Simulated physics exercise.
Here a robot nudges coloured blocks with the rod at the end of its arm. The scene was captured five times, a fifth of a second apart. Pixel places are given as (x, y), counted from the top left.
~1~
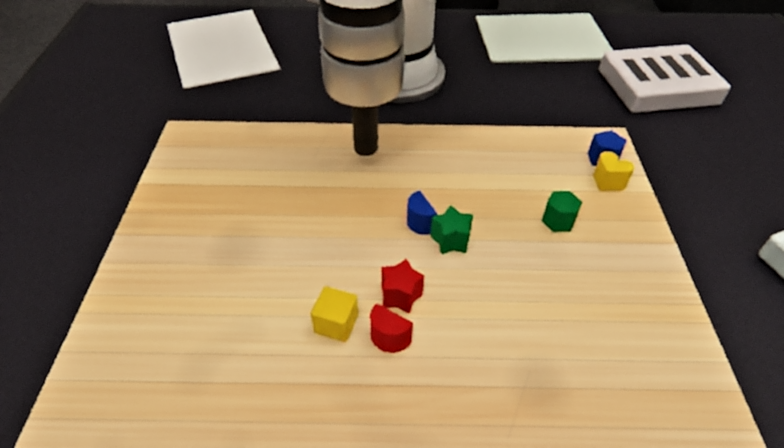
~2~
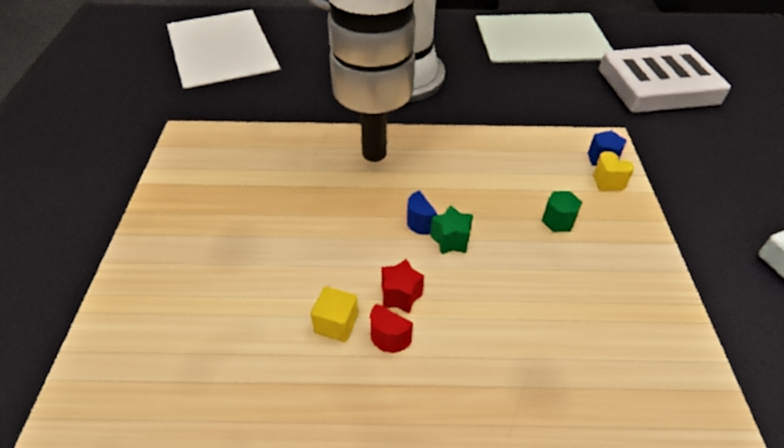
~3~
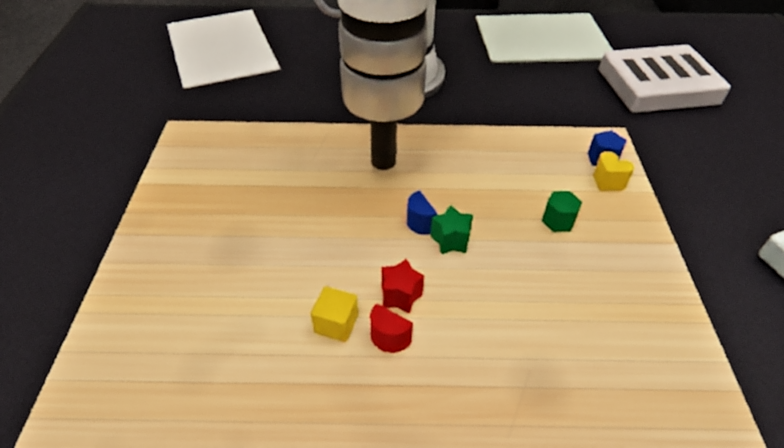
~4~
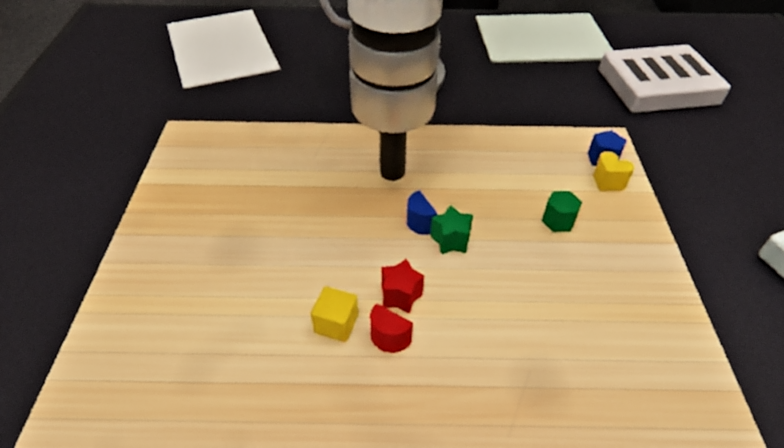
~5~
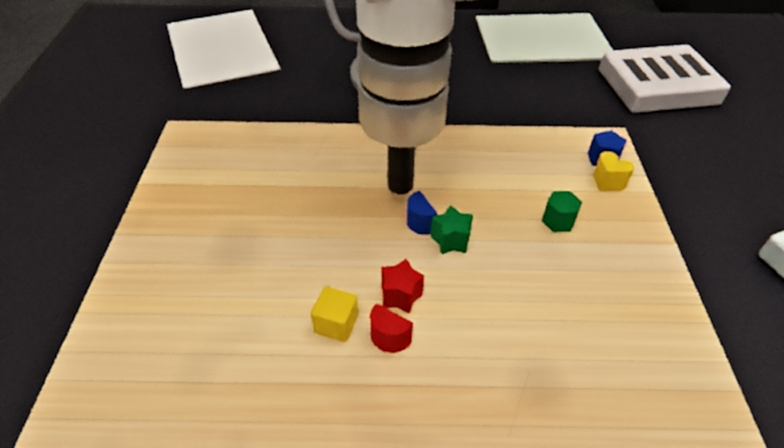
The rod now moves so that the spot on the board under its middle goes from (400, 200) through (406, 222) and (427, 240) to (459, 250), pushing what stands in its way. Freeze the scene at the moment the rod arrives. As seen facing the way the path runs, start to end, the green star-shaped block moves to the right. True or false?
False
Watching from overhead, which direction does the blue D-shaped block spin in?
I'd predict that, seen from above, the blue D-shaped block rotates clockwise.
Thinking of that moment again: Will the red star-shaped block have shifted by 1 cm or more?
No - that is not the case.
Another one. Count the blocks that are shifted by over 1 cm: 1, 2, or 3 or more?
It should be two, as far as I can tell.
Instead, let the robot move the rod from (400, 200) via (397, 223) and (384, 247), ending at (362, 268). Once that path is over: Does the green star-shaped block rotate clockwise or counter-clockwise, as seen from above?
Looking down on the board, it turns counter-clockwise.
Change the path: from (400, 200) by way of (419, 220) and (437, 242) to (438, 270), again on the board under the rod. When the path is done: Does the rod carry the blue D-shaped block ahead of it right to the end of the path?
Yes, it checks out.
What follows on the original path. One third of the way, rod (407, 209); blue D-shaped block (427, 220); green star-shaped block (461, 228), turned 40° anticlockwise.
Two thirds of the way, rod (429, 227); blue D-shaped block (445, 241), turned 20° clockwise; green star-shaped block (471, 232), turned 55° anticlockwise.
At the end, rod (461, 237); red star-shaped block in place; blue D-shaped block (461, 252), turned 80° clockwise; green star-shaped block (498, 239), turned 55° anticlockwise.
